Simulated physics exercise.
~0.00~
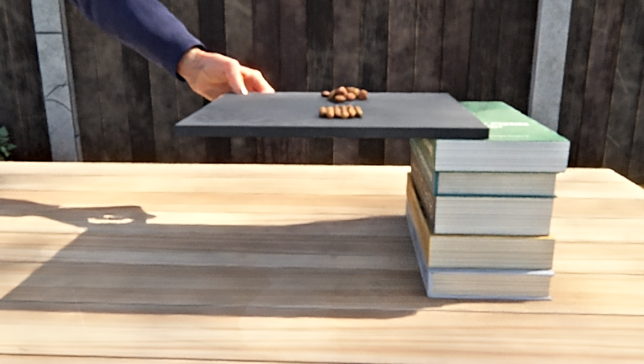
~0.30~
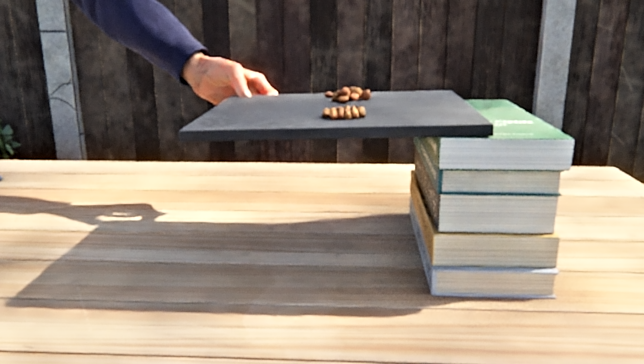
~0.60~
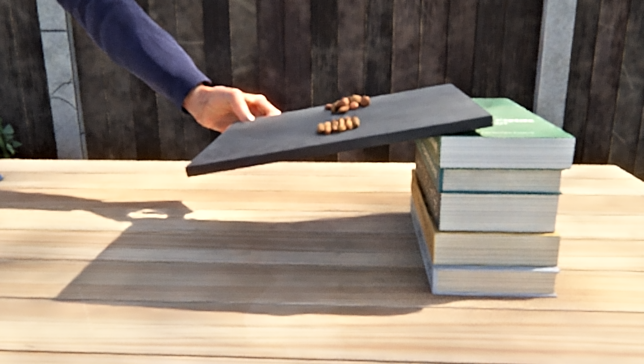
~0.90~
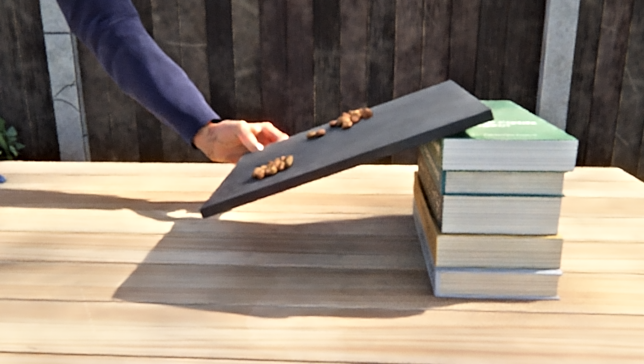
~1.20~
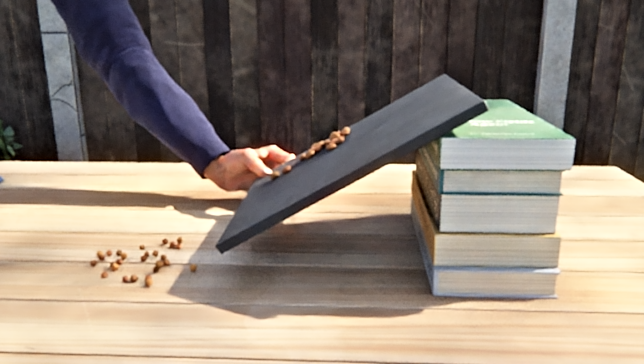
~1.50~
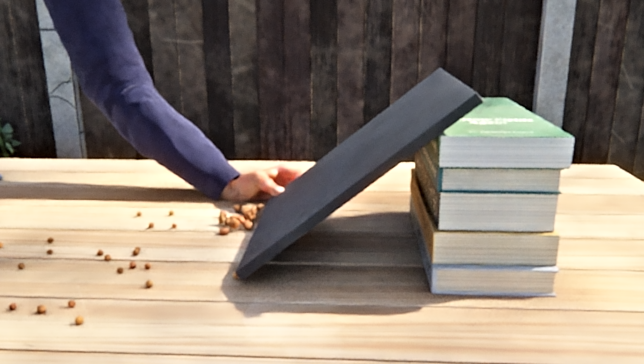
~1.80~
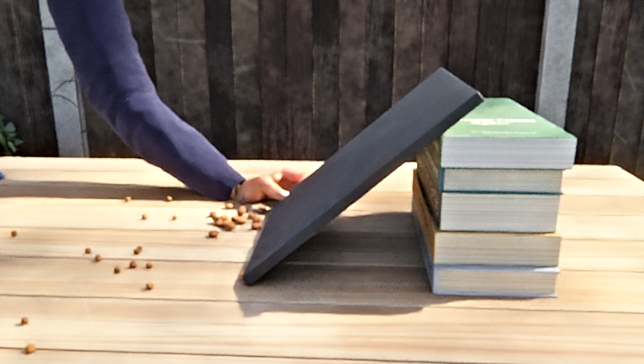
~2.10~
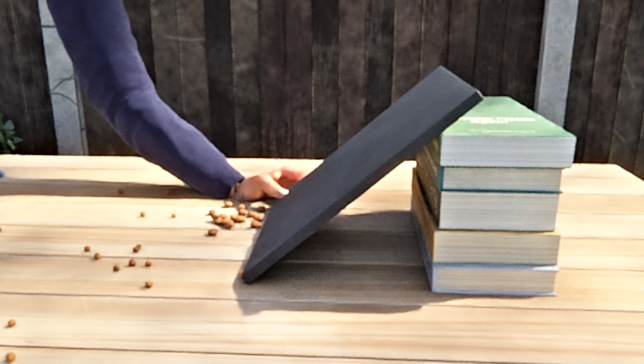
On an outdoor wooden table, a hand lowering a dark board propped on books, two nut piles sliding off, the front scattering farther.
